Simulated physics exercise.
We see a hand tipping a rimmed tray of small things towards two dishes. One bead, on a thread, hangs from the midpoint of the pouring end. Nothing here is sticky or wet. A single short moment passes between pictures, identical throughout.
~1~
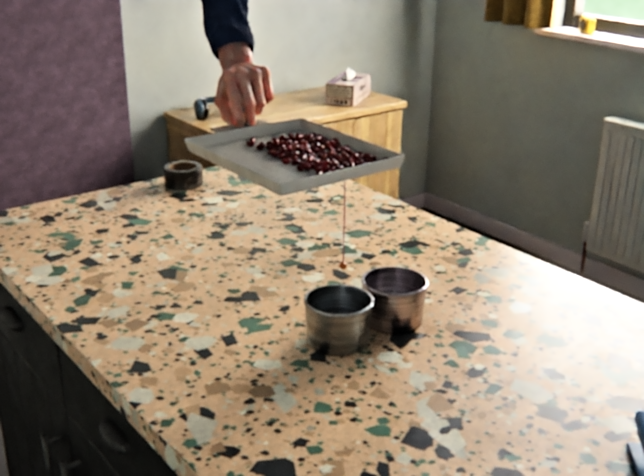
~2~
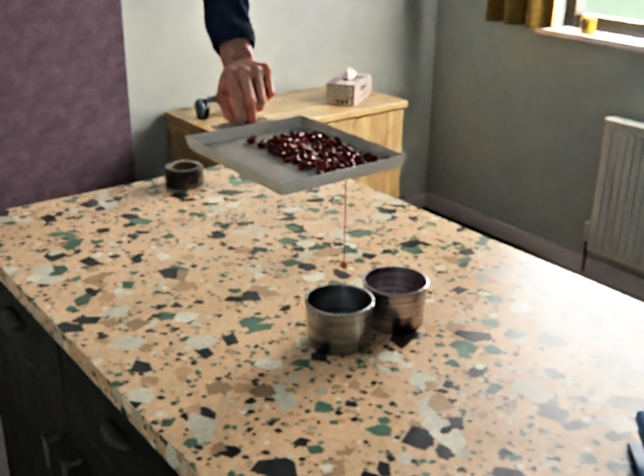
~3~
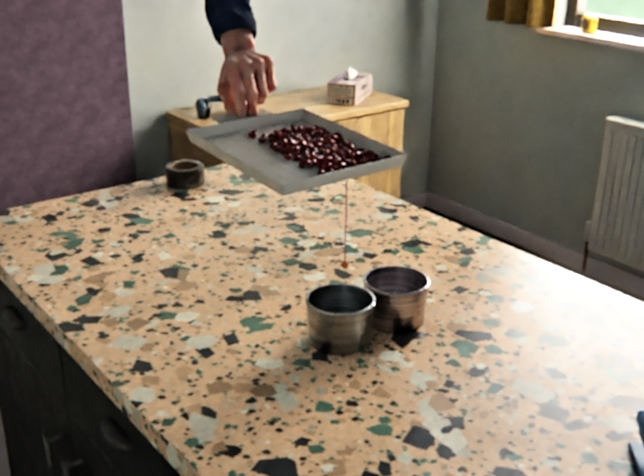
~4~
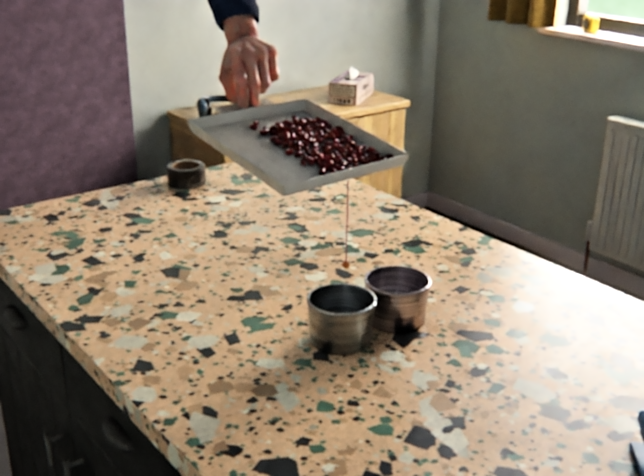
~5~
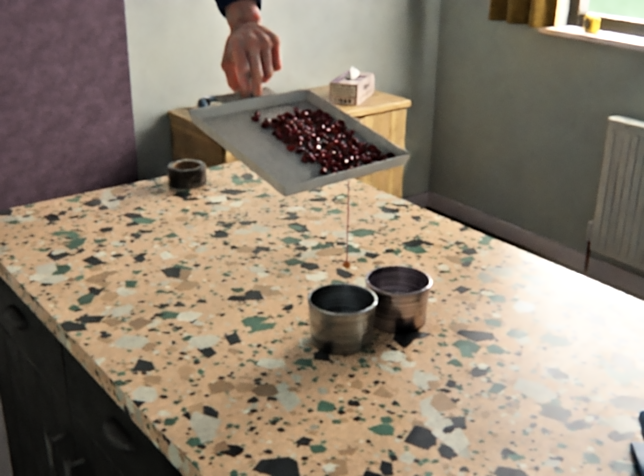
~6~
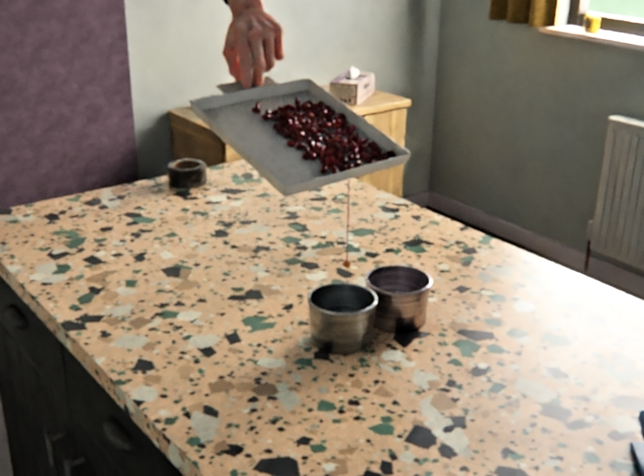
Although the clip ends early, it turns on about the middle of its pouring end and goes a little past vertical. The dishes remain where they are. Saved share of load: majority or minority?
Majority.
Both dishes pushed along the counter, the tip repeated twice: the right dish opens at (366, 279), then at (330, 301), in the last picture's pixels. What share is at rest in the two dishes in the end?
Approximately 40 percent, followed by approximately 40 percent.
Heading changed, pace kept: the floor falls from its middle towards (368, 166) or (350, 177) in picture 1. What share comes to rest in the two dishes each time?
10 % then 60 %, roughly.
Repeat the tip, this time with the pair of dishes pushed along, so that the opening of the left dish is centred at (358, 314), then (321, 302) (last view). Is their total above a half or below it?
Place 1: Lower than half; place 2: Higher than half.
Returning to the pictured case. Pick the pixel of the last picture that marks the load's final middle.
Somewhere around (352, 333) in the last picture.
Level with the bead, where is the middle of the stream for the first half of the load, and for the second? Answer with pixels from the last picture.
First part (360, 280), rest (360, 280).
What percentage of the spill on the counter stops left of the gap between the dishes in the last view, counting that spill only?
Roughly 60 %.
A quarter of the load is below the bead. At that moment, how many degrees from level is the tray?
110 degrees.
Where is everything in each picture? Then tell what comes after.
The first frame shows corners of the pouring end (281, 182) and (400, 155), level; middle of the load (312, 155), kidney beans; left dish (359, 329); right dish (415, 308); bead on its thread (343, 266).
The second frame shows corners of the pouring end (282, 182) and (401, 154), level; middle of the load (313, 153).
The third frame shows corners of the pouring end (283, 182) and (403, 154), tipped barely, lowest at the left corner; middle of the load (314, 150).
The fourth frame shows corners of the pouring end (285, 183) and (404, 154), tipped a little, lowest at the left corner; middle of the load (316, 146).
The fifth frame shows corners of the pouring end (286, 184) and (406, 153), tipped a little, lowest at the left corner; middle of the load (317, 141).
The sixth frame shows corners of the pouring end (286, 185) and (406, 153), tipped clearly, lowest at the left corner; middle of the load (318, 136); left dish (363, 328); right dish (419, 307).
Just after the last frame, tray tipped steeply; every one on the tray.
A moment on, tray tipped right over; almost all on the tray; just a few in the left dish; just a few in the right dish; just a few outside both; just a few in the air.
Further on, tray tipped past a quarter turn; roughly a third in the left dish; roughly a quarter in the right dish; roughly a third outside both.
When it is over, tray tipped past a quarter turn; roughly a third in the left dish; roughly a quarter in the right dish; roughly a third outside both.
